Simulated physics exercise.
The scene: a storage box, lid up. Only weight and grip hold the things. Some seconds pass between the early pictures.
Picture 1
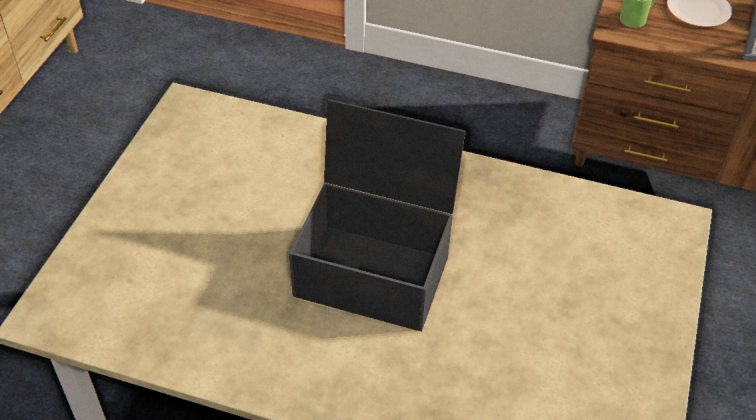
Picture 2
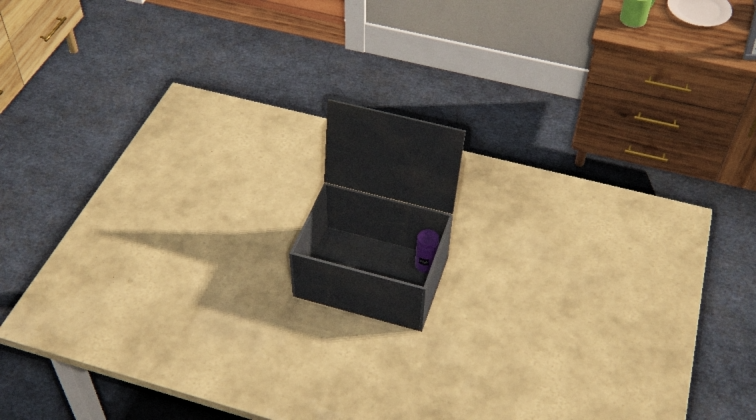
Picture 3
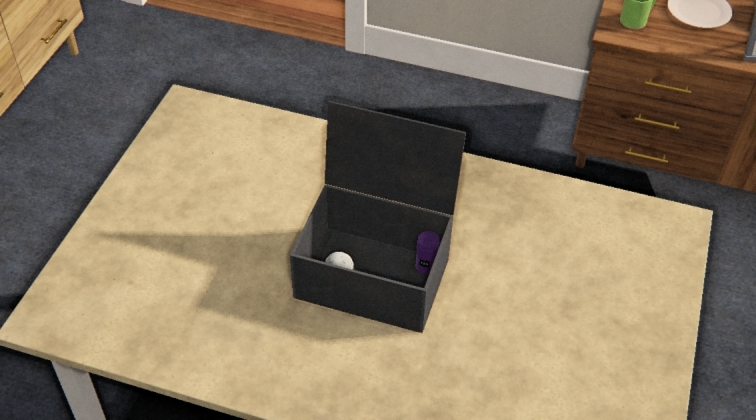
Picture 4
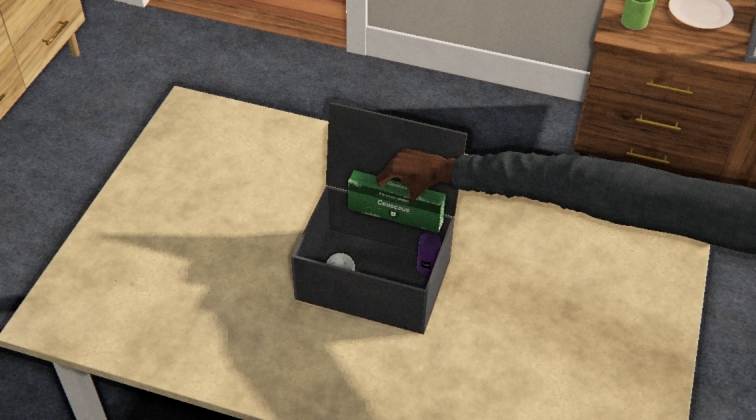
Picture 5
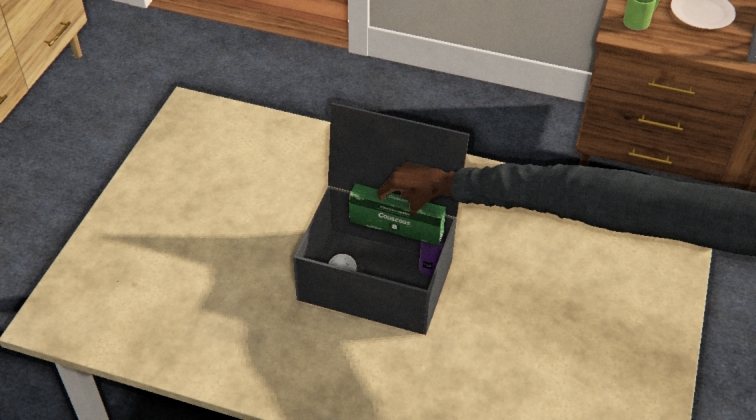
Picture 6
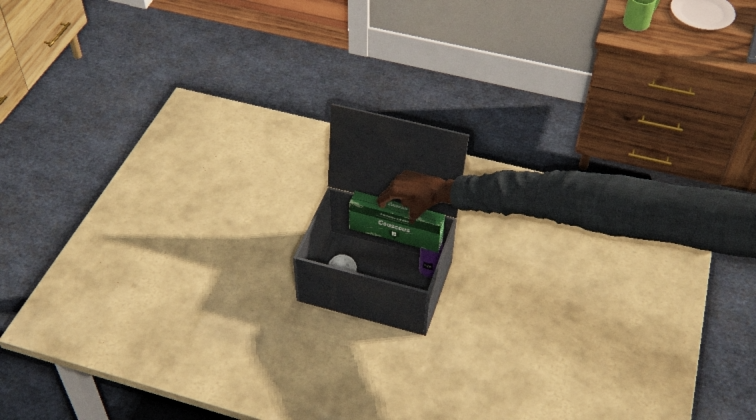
Hand lowering a green packet into an open dark box on a table after a purple shaker and a whitish round object appear inside.
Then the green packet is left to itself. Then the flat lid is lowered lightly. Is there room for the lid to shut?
As it turns out, it shuts flat.
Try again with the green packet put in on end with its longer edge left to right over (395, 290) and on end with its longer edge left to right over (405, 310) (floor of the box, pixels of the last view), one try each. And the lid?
First try: It stays ajar; second try: It stays ajar.
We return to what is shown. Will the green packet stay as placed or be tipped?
The green packet ends up tilted.
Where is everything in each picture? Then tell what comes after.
In the first picture, the last thing is not in view yet.
In the second picture, the last thing is not in view yet; purple shaker (427, 251).
In the third picture, the last thing is not in view yet; purple shaker (427, 253).
In the fourth picture, still above its spot; green packet (396, 202); purple shaker (429, 254).
In the fifth picture, still above its spot; green packet (397, 214); purple shaker (431, 255).
In the sixth picture, put in, still held; green packet (397, 222); purple shaker (431, 255).
Then, 0.80 s after the last picture, lid starting down; green packet tipped 74° from how it was near (382, 272); white ball rolled a little.
Then, 1.50 s after the last picture, lid 67° above the rim; green packet on its side near (380, 276); white ball rolled about its own width.
Then, 1.90 s after the last picture, lid 19° above the rim; green packet on its side near (380, 276); white ball rolled about its own width.
At rest, lid shut; tipped over in the box, green packet; moved from the start, white ball; purple shaker in place. Seen from the same camera at the end, green packet near (380, 276).
